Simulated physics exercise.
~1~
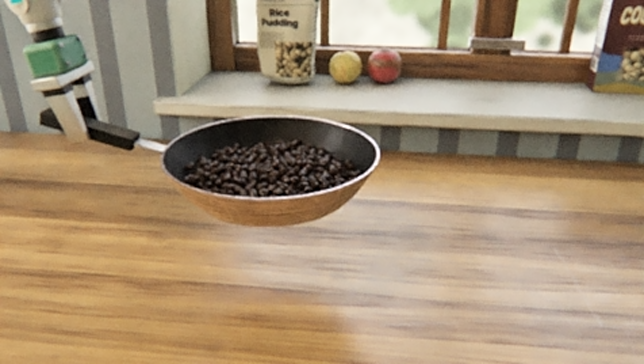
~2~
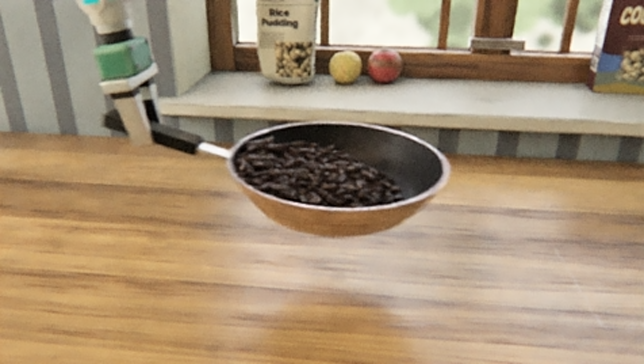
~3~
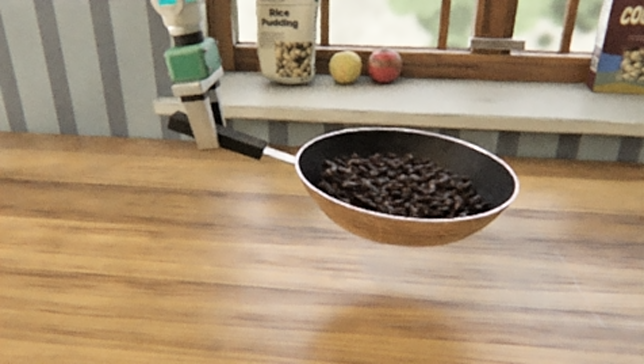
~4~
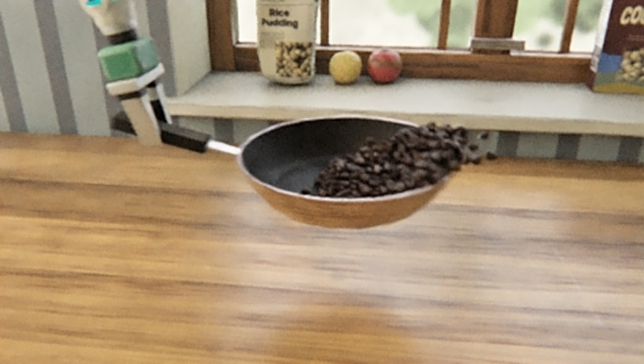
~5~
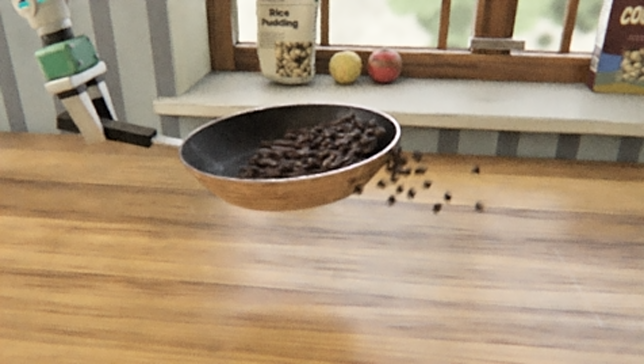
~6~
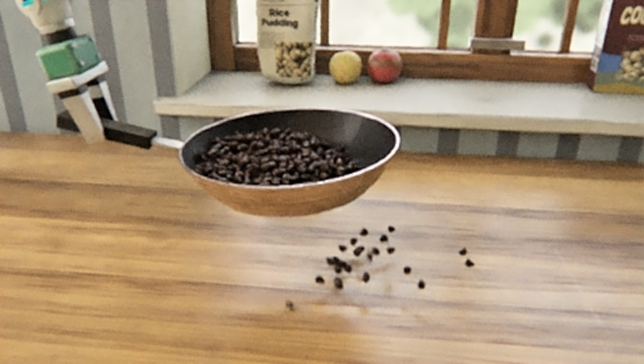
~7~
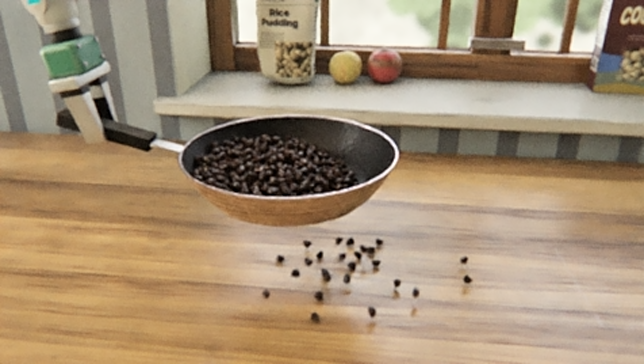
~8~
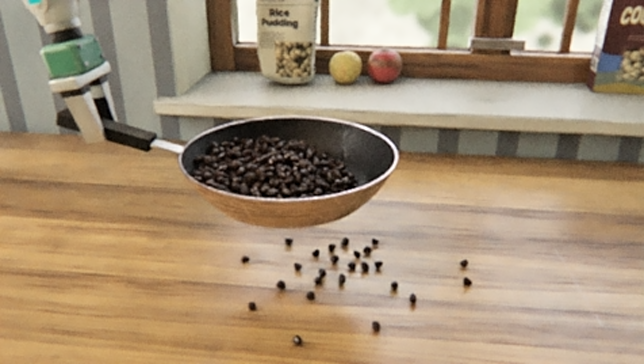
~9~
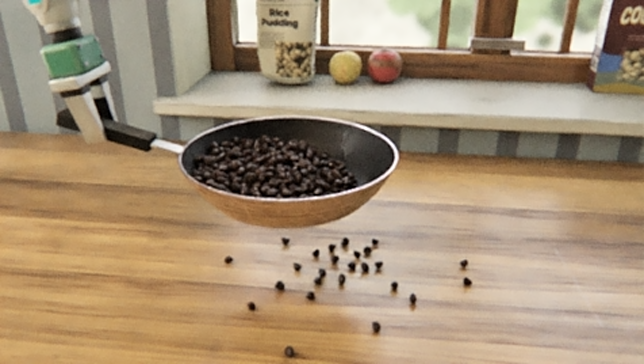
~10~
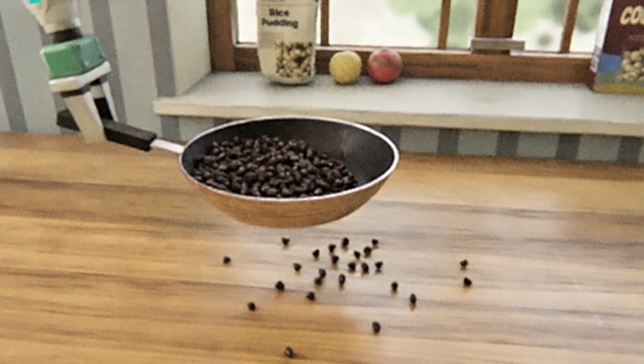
The clip opens on a robot arm holding a frying pan heaped with dark dried beans above a wooden counter, near a windowsill with a container and two round fruits. The arm carries the pan to the right, and the beans stay inside. It then pulls the pan back to the left, and the load surges up against the right side, with some beans spilling over the rim. The pan tips slightly, then levels as the stray beans drop and scatter across the counter. It ends with the pan still, most beans inside and a small scattering below.
